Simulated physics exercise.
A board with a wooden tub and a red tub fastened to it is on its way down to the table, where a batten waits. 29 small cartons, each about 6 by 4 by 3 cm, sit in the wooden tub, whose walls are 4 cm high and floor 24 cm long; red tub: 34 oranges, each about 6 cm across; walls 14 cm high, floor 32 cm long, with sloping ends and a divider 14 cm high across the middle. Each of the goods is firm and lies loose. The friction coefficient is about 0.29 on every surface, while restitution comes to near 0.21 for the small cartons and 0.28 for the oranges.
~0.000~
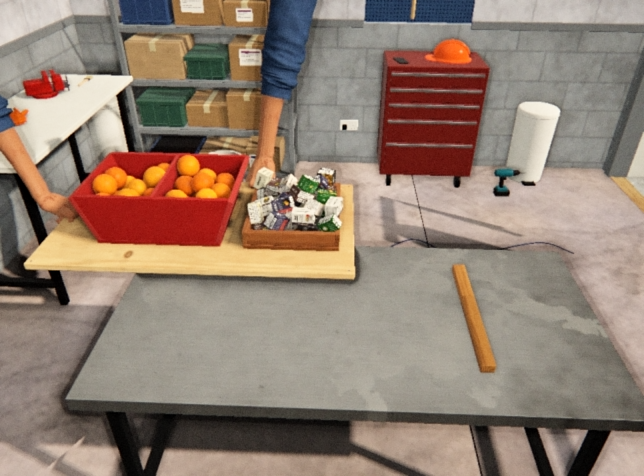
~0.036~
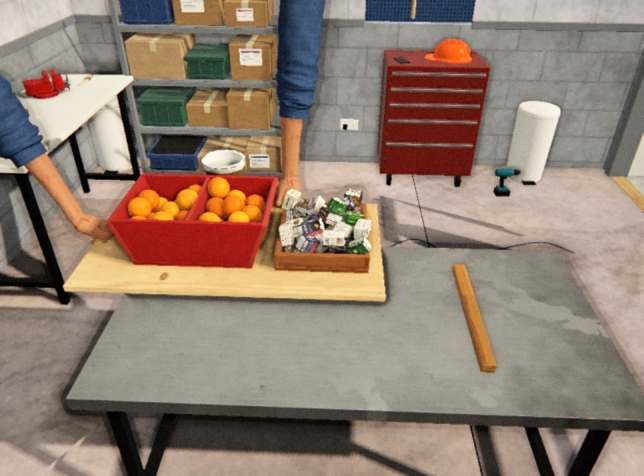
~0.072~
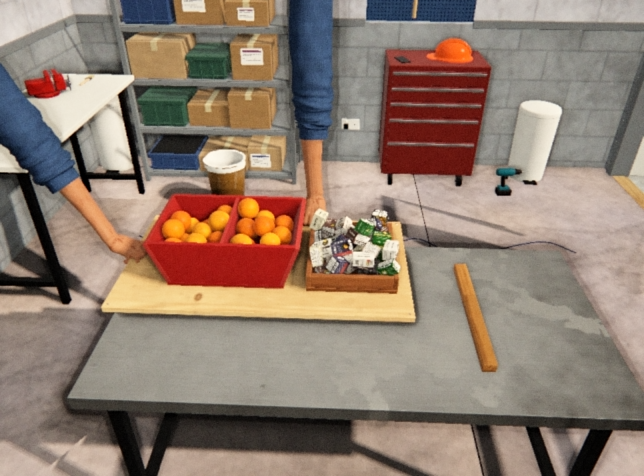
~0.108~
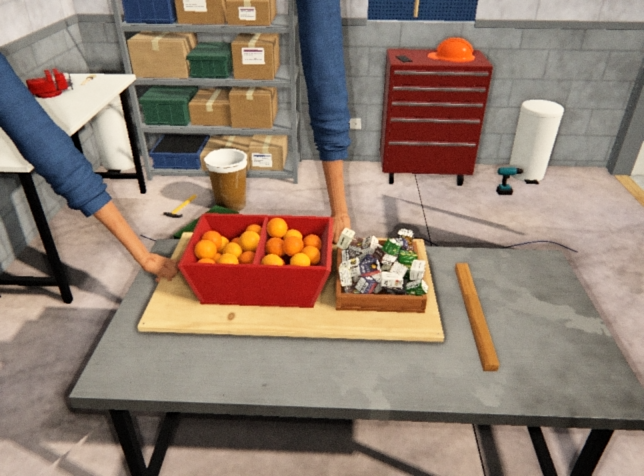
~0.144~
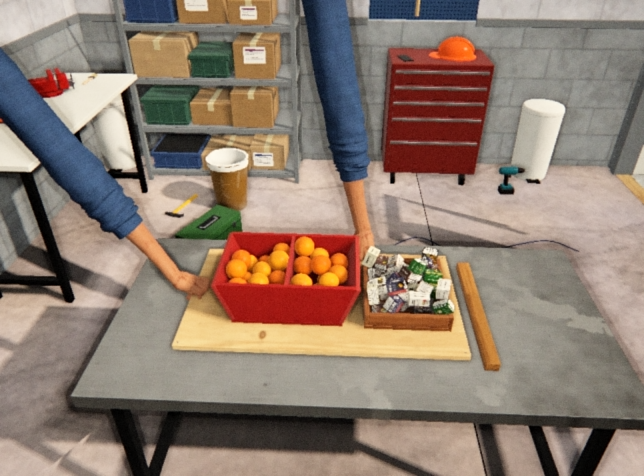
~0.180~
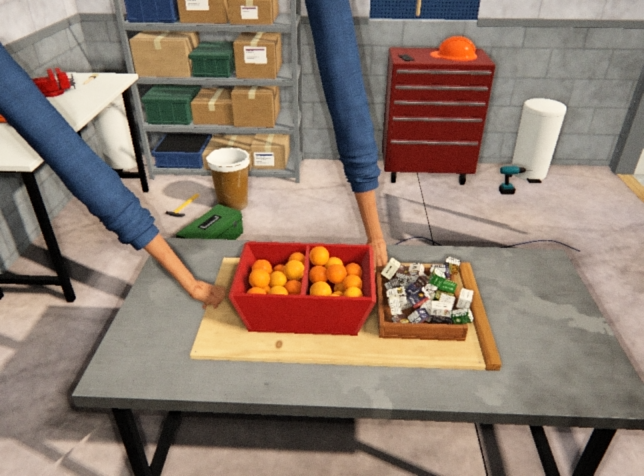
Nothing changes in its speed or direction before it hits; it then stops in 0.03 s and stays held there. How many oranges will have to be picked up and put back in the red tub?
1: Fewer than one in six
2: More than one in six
Fewer than one in six (1).
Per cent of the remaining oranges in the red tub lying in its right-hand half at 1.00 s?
Share in that half: About 50 %.
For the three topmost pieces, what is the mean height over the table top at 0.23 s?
On average they sit about 16 cm high.
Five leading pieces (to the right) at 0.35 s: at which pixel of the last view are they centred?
They're centred near (510, 303).
After 0.23 s, the wooden tub is down by 3 of 29 and the red tub has all 34.
After 0.35 s, the wooden tub is down by 8 of 29 and the red tub has all 34.
After 0.57 s, the wooden tub is down by 8 of 29 and the red tub has all 34.
Outcome (at 1.00 s), the wooden tub is down by 8 of 29 and the red tub has all 34. Asked share, 0 of 34, 0 per cent.
